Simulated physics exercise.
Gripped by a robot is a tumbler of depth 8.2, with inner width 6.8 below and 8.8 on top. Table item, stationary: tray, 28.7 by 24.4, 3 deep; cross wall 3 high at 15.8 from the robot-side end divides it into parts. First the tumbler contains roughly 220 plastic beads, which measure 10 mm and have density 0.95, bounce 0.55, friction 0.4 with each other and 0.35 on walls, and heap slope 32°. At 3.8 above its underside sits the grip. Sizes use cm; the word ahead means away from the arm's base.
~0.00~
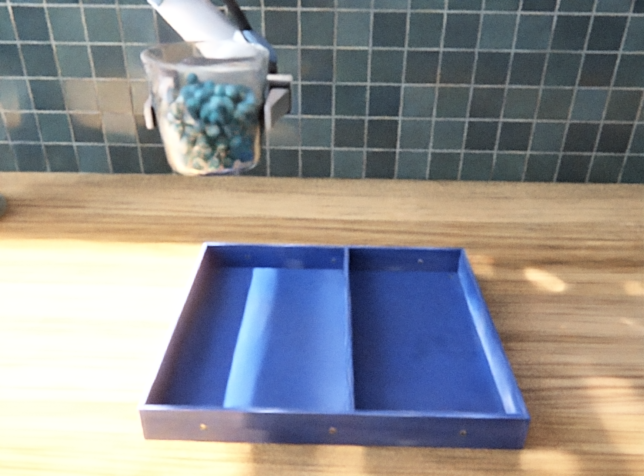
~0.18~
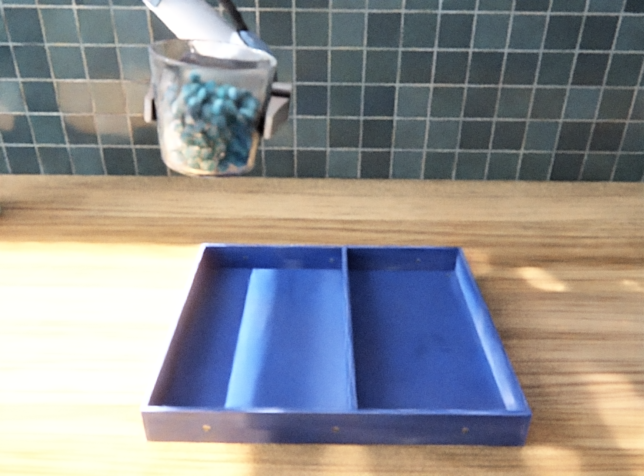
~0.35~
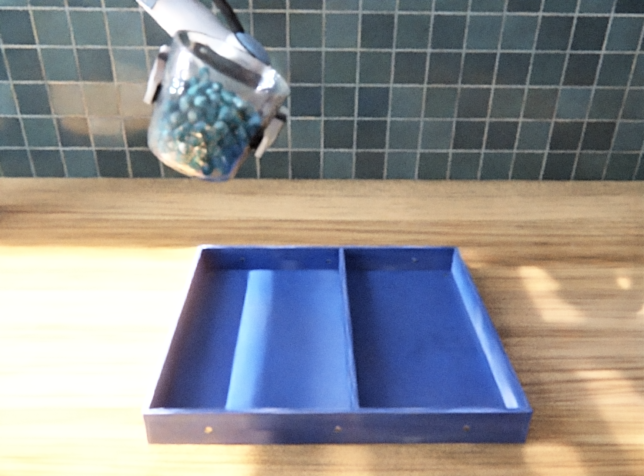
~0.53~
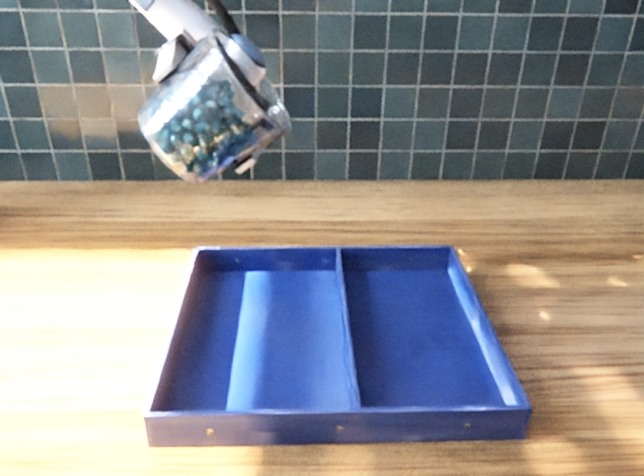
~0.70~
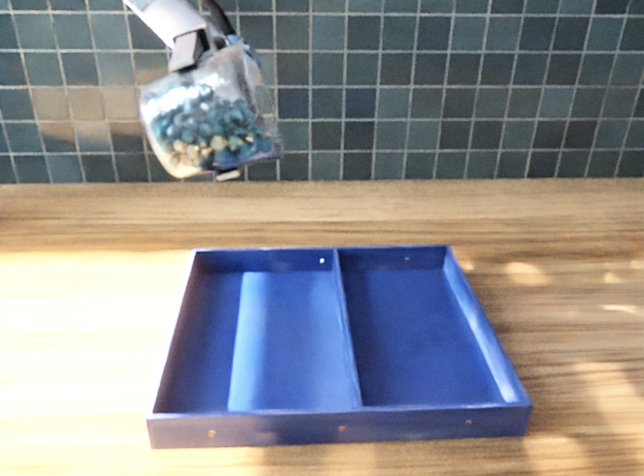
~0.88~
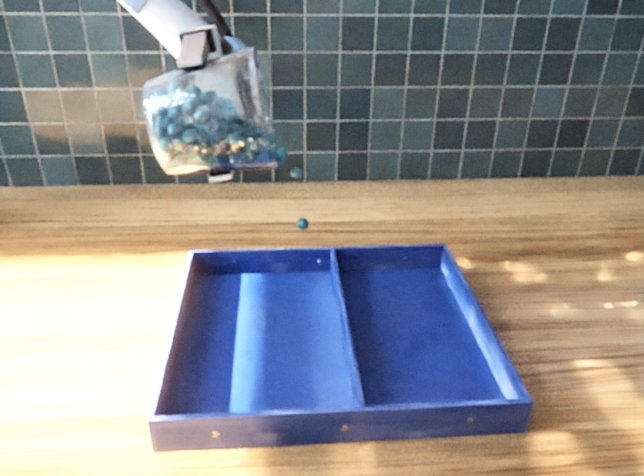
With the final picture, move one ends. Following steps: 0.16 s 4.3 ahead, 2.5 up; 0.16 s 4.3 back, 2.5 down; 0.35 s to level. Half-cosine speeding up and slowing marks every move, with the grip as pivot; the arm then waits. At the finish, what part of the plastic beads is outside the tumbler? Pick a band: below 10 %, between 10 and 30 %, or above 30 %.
The share falls above 30 %.
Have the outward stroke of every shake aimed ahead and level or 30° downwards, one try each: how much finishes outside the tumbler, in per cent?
60 and 40 %.
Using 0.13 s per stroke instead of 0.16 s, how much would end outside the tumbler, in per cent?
Then roughly 85 percent.
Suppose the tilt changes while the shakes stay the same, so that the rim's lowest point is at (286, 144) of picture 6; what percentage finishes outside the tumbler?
Estimate: About 30 per cent.
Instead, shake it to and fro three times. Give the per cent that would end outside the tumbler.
I'd expect close to 95 per cent then.
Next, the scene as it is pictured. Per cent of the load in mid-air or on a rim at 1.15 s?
28 per cent.
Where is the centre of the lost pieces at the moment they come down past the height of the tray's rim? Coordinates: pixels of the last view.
Near (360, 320).
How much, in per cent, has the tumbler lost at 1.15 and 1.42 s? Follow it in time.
Around 30 % and around 65 %.
After 1.15 s, tilted 80° forward, highest piece 23 above the table; 152 in the tumbler, 2 in the robot-side part, 2 in the far-side part, 62 in flight or on a rim.
After 1.42 s, tilted 26° forward, highest piece 25 above the table; 84 in the far-side part, 78 in the tumbler, 52 in the robot-side part, 4 in flight or on a rim.
After 1.75 s, level, highest piece 22 above the table; 88 in the far-side part, 78 in the tumbler, 50 in the robot-side part, 2 on the table or floor.
After 2.80 s, level, highest piece 22 above the table; 88 in the far-side part, 78 in the tumbler, 50 in the robot-side part, 2 on the table or floor.
In the end, 88 in the far-side part, 78 in the tumbler, 50 in the robot-side part, 2 on the table or floor. That is 64 % outside the tumbler.
